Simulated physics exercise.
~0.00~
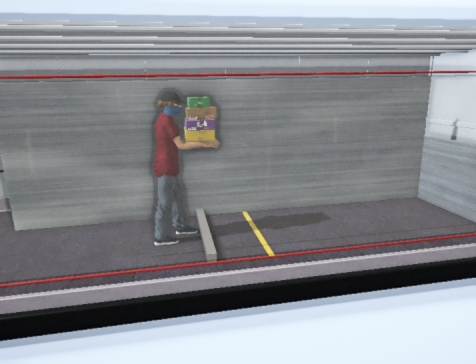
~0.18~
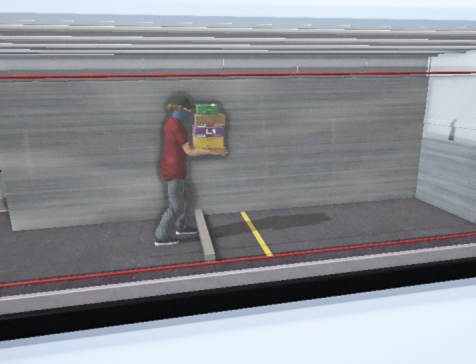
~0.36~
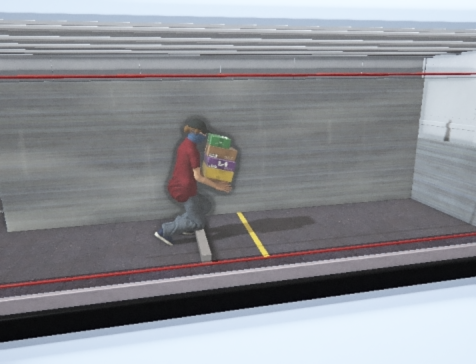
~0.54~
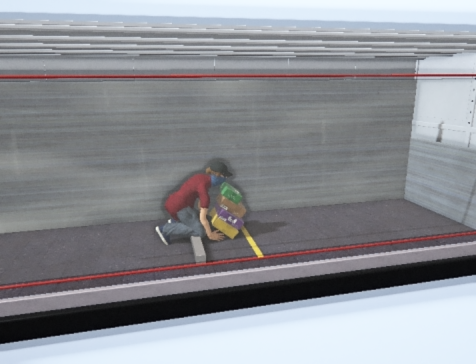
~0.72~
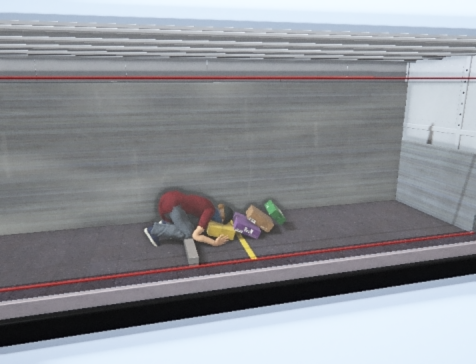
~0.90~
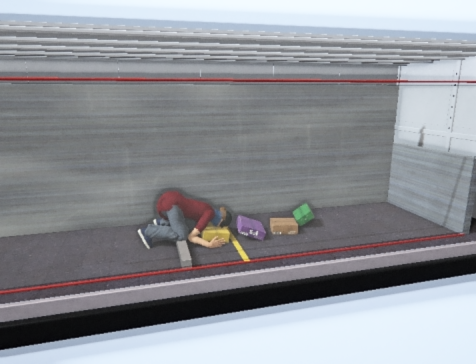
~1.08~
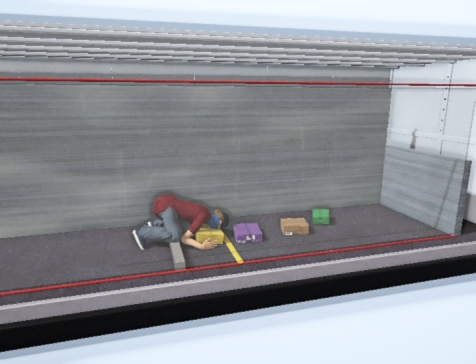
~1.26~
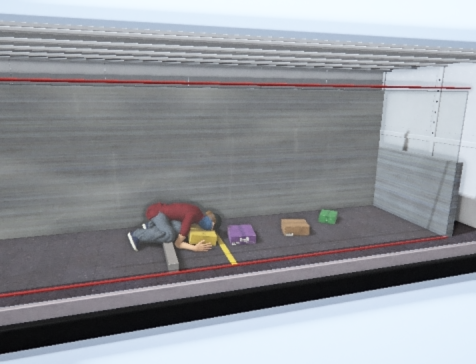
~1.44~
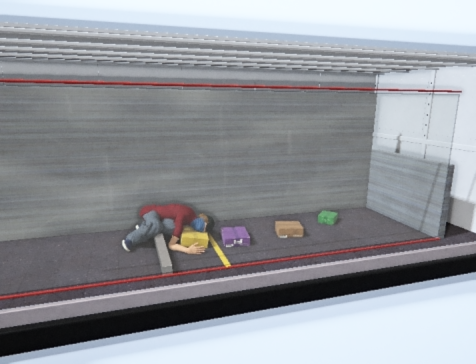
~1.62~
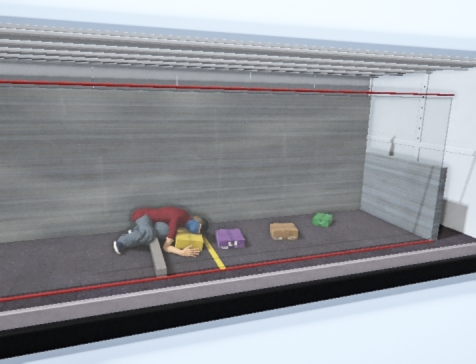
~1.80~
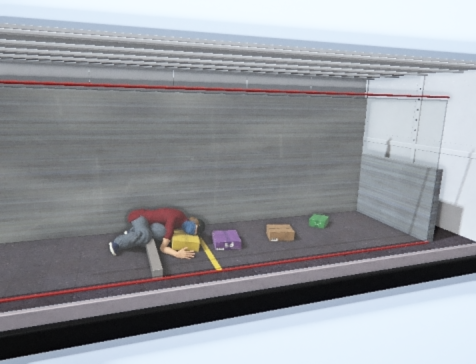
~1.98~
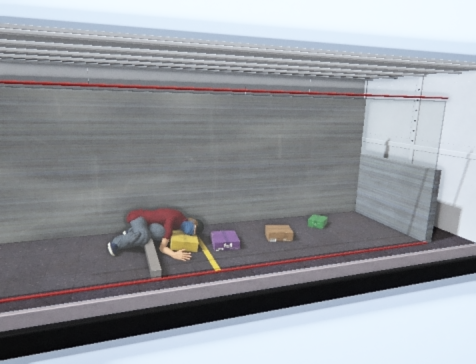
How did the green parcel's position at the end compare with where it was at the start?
At the start it was on top of the stack in the courier's arms. By the end it lay on the floor well past the yellow line, the farthest right of the parcels.
A courier in a red shirt holding a stack of parcels toppled forward over a low rail and crumpled to the floor, spilling purple, brown and green parcels rightward past the yellow line, while his head and the yellow parcel stayed short of it.
